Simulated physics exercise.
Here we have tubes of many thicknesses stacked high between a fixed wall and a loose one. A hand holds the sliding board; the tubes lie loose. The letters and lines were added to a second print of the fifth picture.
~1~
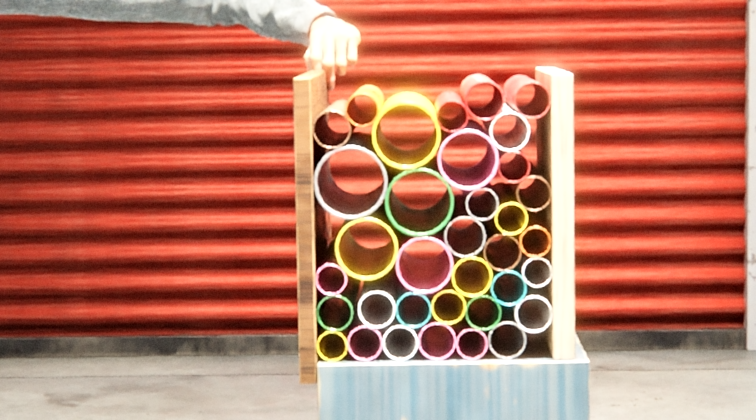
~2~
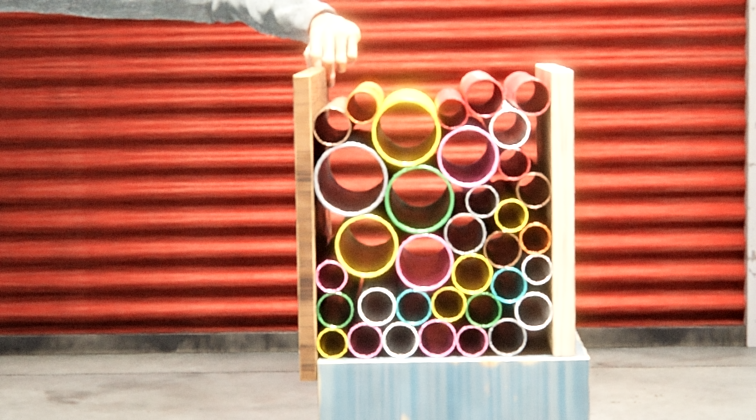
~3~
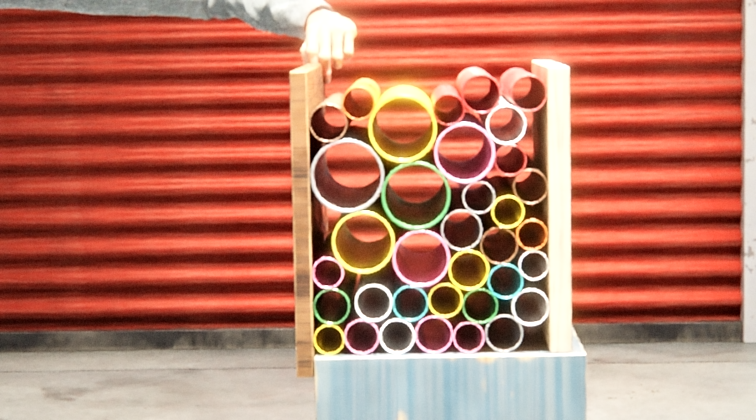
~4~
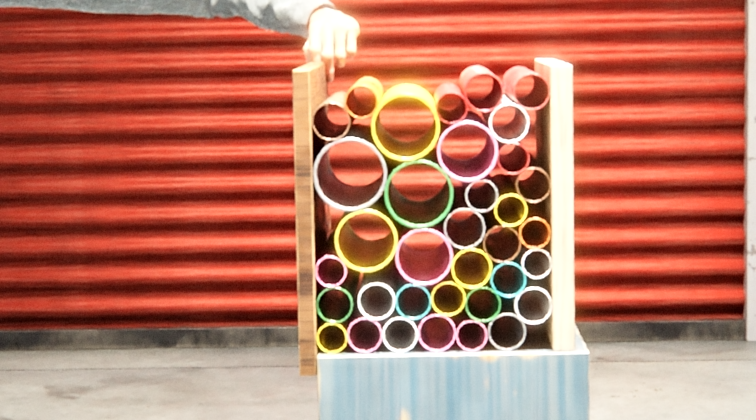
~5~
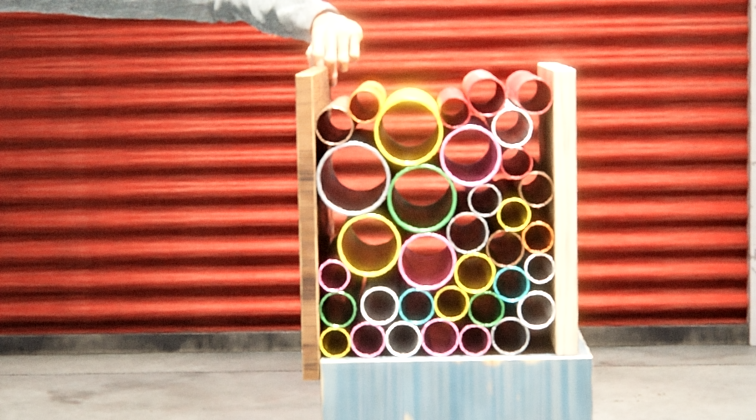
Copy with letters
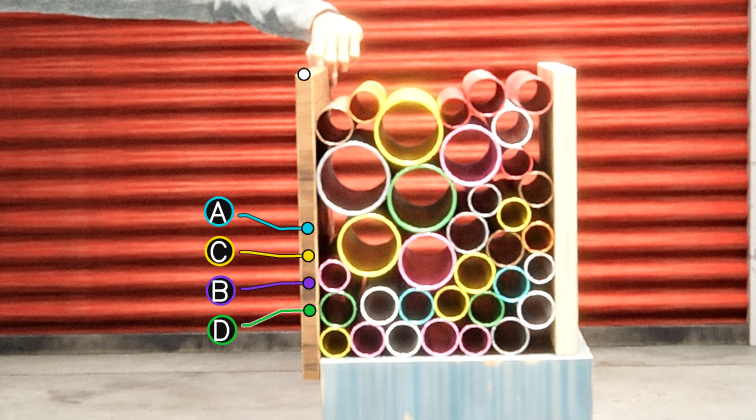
In front of a red ribbed metal shutter, a hand rested on top of the left board beside a stack of loose, colourful tubes on a pale blue base, and nothing moved beyond a slight wobble of the view.
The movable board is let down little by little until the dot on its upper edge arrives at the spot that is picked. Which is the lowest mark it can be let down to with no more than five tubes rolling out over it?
No lower than B.
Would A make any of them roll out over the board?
At A: Yes.
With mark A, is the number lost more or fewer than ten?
It loses fewer than ten.
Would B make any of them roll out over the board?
Yes, at B.
On the marked copy, A at (308, 228); B at (309, 283); C at (309, 256); D at (310, 311); the white dot at (304, 74).
Taking B. A third of the way, top of the board (315, 161).
Two thirds of the way, top of the board (318, 258).
When it is over, top of the board (318, 282), five out over the board.
As for the rest, A two out over the board; C five out over the board; D more than five out over the board.
